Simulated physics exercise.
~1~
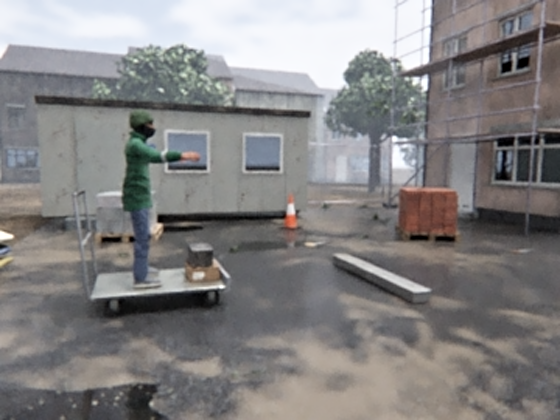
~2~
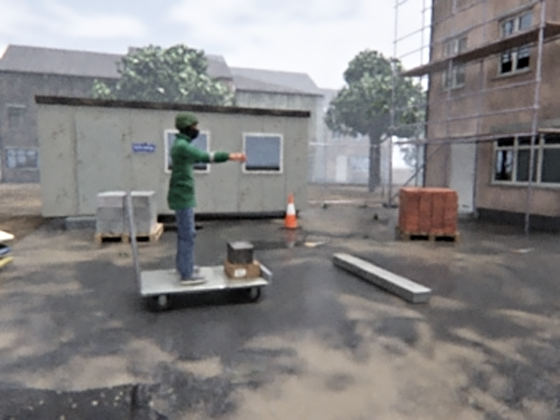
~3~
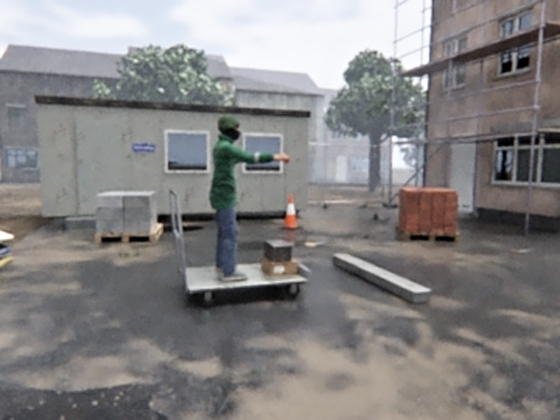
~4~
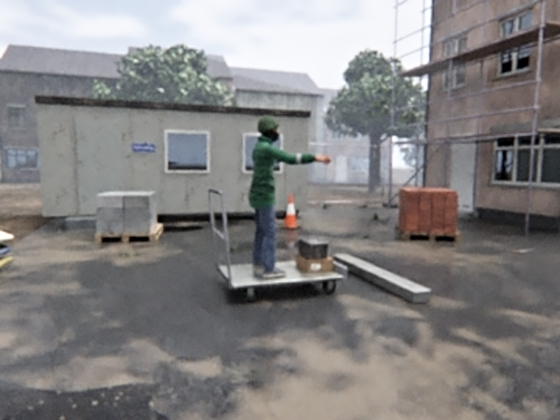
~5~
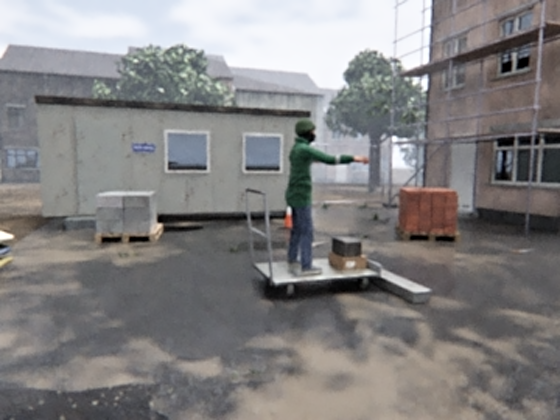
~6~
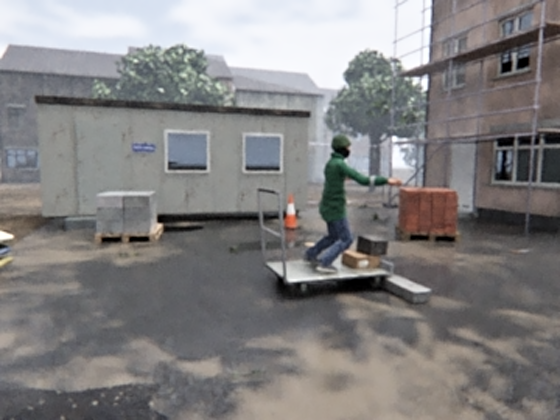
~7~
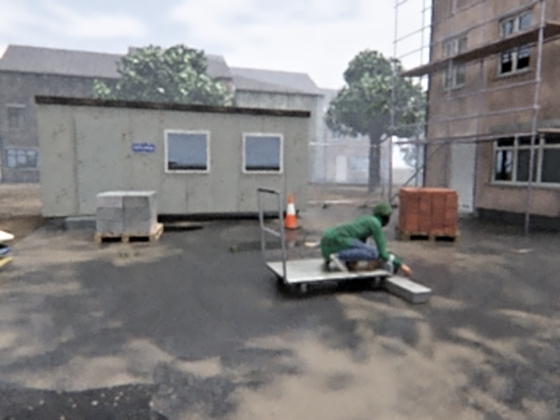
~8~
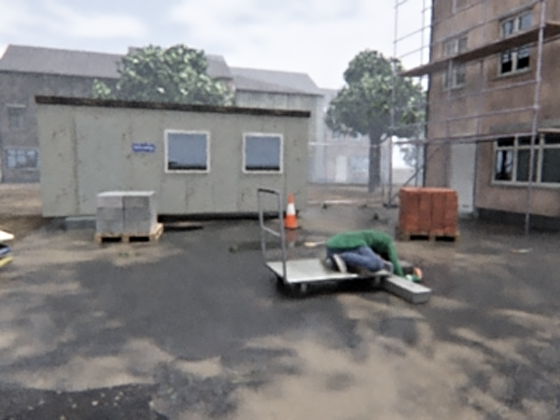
A flat cart carrying a standing worker in green, a black box and a brown carton rolled right until it stopped against a low kerb; the worker pitched forward and ended slumped over the front edge, arms down by the kerb.
